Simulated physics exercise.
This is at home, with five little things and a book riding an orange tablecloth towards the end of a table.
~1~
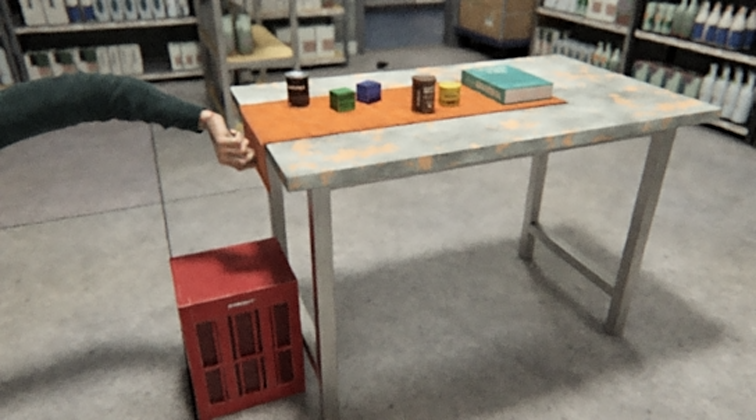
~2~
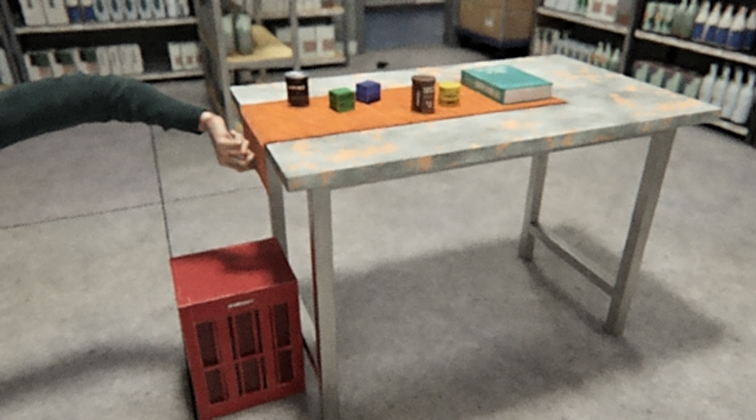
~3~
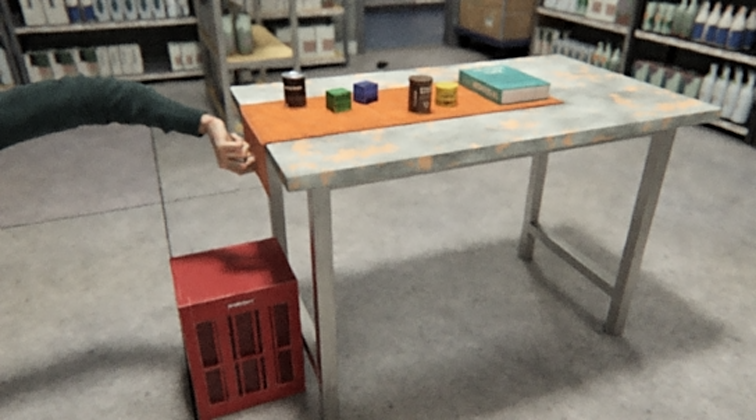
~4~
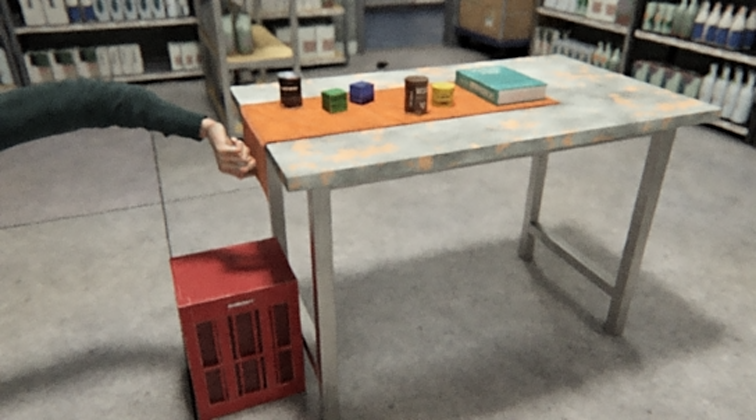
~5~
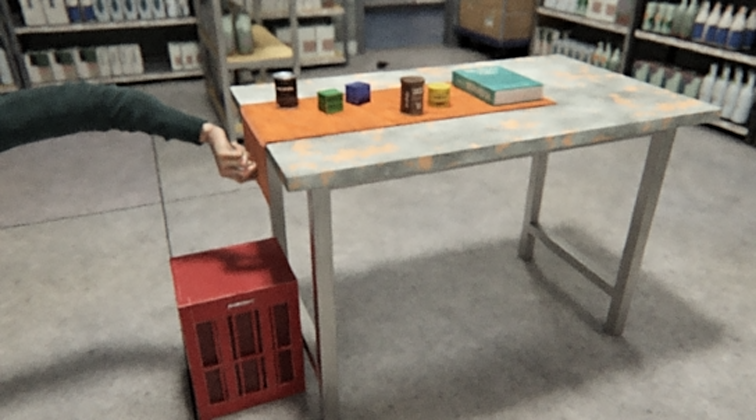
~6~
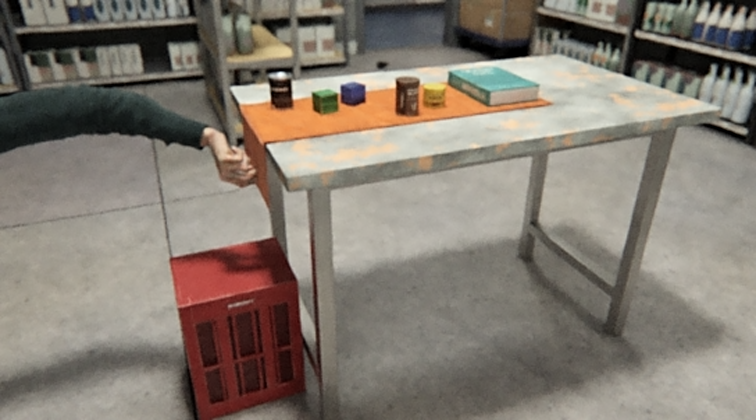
An arm in a dark green sleeve reaches in from the left, its hand gripping an orange cloth at the near end of a pale, worn table, seen from slightly above. On the cloth sit a black can, green and blue cubes, a brown can, a yellow pot and a teal book, with a red crate below. The cloth slides slowly left, carrying them along, while the camera stays still.
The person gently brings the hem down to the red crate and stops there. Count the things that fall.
Gone: Two.
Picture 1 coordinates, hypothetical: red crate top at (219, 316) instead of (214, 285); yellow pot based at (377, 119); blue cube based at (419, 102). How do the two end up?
Final state: The yellow pot is no longer up, the blue cube is still in place.
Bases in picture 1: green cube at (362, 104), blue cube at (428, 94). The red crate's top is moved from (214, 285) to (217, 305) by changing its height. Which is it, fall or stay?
The green cube is lost, the blue cube stays put.
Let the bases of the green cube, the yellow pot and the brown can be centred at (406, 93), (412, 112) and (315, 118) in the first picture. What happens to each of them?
The green cube stays aboard, the yellow pot stays aboard, the brown can is lost.
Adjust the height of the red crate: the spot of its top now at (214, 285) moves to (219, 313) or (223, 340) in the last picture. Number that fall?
If so, 3 and 4.
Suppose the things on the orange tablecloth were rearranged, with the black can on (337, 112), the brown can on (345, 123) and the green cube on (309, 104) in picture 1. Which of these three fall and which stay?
Here's how it goes: The black can leaves the top, the brown can leaves the top and the green cube leaves the top.
Soon after, hem near (261, 237); black can gone.
After that, hem on the crate; black can and green cube gone.
In the end, hem on the crate; black can and green cube gone. The count of fallen things is two.
